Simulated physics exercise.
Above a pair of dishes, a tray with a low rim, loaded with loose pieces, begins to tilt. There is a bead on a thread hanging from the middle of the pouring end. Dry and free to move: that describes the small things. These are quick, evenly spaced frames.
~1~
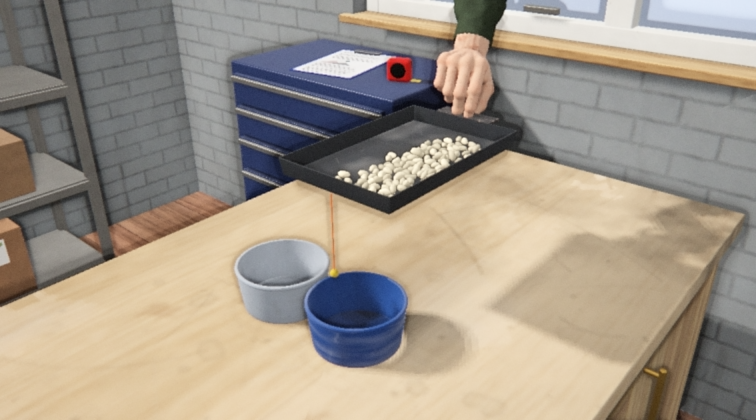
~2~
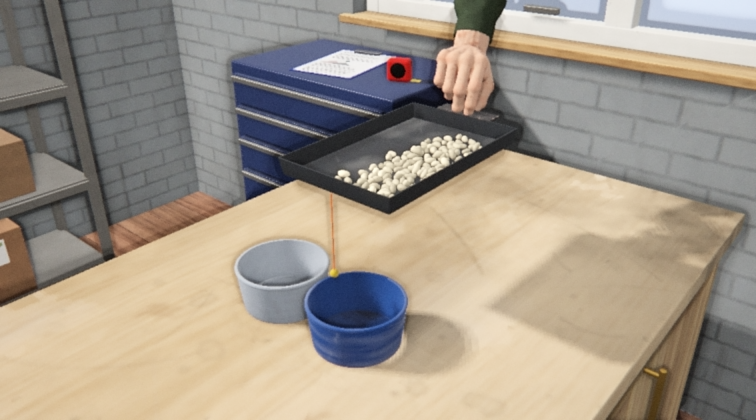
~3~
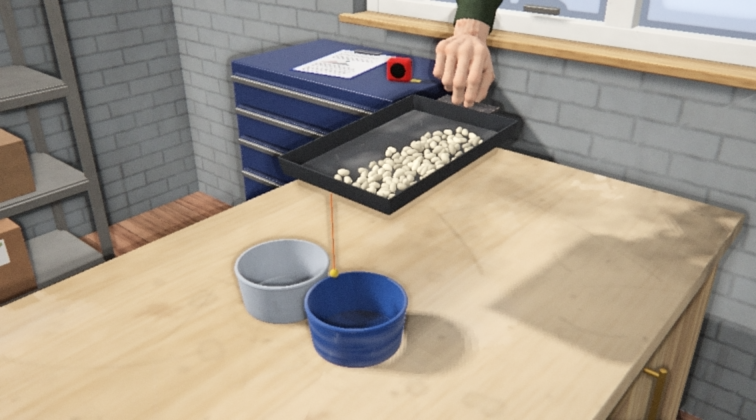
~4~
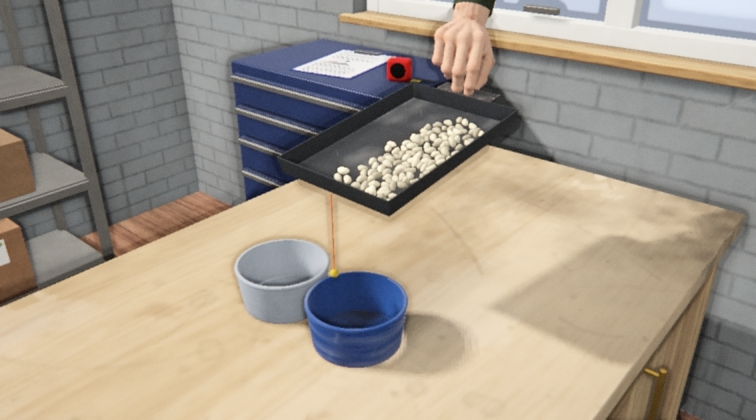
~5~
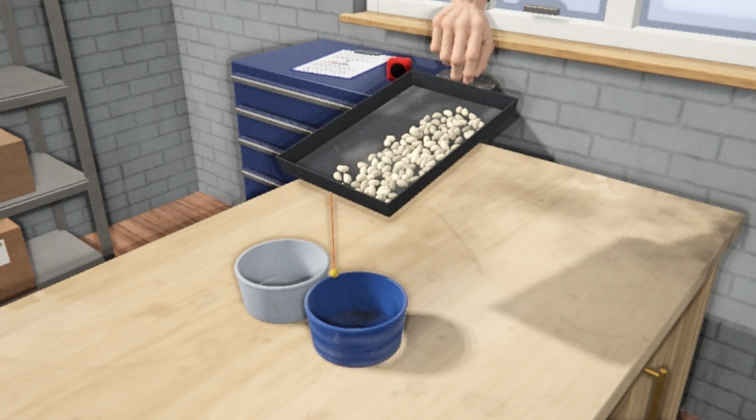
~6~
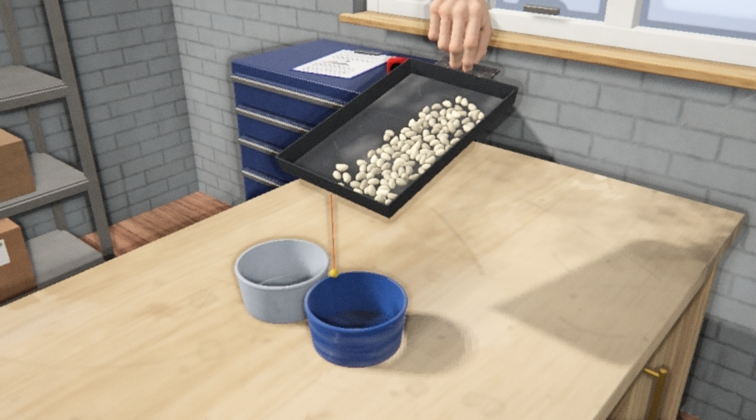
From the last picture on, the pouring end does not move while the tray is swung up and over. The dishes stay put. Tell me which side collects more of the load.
The right-side dish receives more.
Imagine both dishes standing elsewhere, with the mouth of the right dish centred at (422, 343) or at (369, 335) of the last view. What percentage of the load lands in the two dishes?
Around 70 then around 90 per cent.
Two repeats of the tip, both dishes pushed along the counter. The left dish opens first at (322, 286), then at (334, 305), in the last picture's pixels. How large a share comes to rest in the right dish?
About 40 and 10 per cent respectively.
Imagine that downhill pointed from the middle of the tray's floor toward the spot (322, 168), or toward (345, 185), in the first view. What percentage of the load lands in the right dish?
I'd say roughly 0 percent with the first slope, 30 percent with the other.
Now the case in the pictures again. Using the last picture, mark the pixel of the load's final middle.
Centre at rest: Close to (343, 348).
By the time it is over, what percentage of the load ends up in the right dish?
About 60 per cent.
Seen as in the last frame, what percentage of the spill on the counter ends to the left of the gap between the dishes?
I'd guess close to 60 %.
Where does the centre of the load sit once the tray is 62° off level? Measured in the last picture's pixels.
The load's middle is around (373, 165).
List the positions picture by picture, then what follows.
Corners of the pouring end (283, 157) and (389, 196), level; middle of the load (418, 166), white beans; left dish (249, 297); right dish (322, 339); bead on its thread (334, 273), in the first picture.
Corners of the pouring end (283, 157) and (389, 196), level; middle of the load (418, 165), in the second picture.
Corners of the pouring end (282, 157) and (389, 197), tipped barely, lowest at the right corner; middle of the load (418, 162), in the third picture.
Corners of the pouring end (281, 157) and (388, 199), tipped a little, lowest at the right corner; middle of the load (418, 157), in the fourth picture.
Corners of the pouring end (280, 156) and (387, 201), tipped a little, lowest at the right corner; middle of the load (417, 152), in the fifth picture.
Corners of the pouring end (279, 156) and (387, 203), tipped clearly, lowest at the right corner; middle of the load (417, 147); left dish (249, 297); right dish (322, 339), in the sixth picture.
Just after the last frame, tray tipped steeply; almost all on the tray; just a few in the air.
A moment on, tray tipped past a quarter turn; almost all on the tray; just a few in the right dish; just a few outside both; just a few in the air.
Further on, tray tipped past a quarter turn; roughly two thirds in the right dish; roughly a third outside both.
When it is over, tray tipped past a quarter turn; roughly two thirds in the right dish; not one in the left dish; roughly a third outside both.
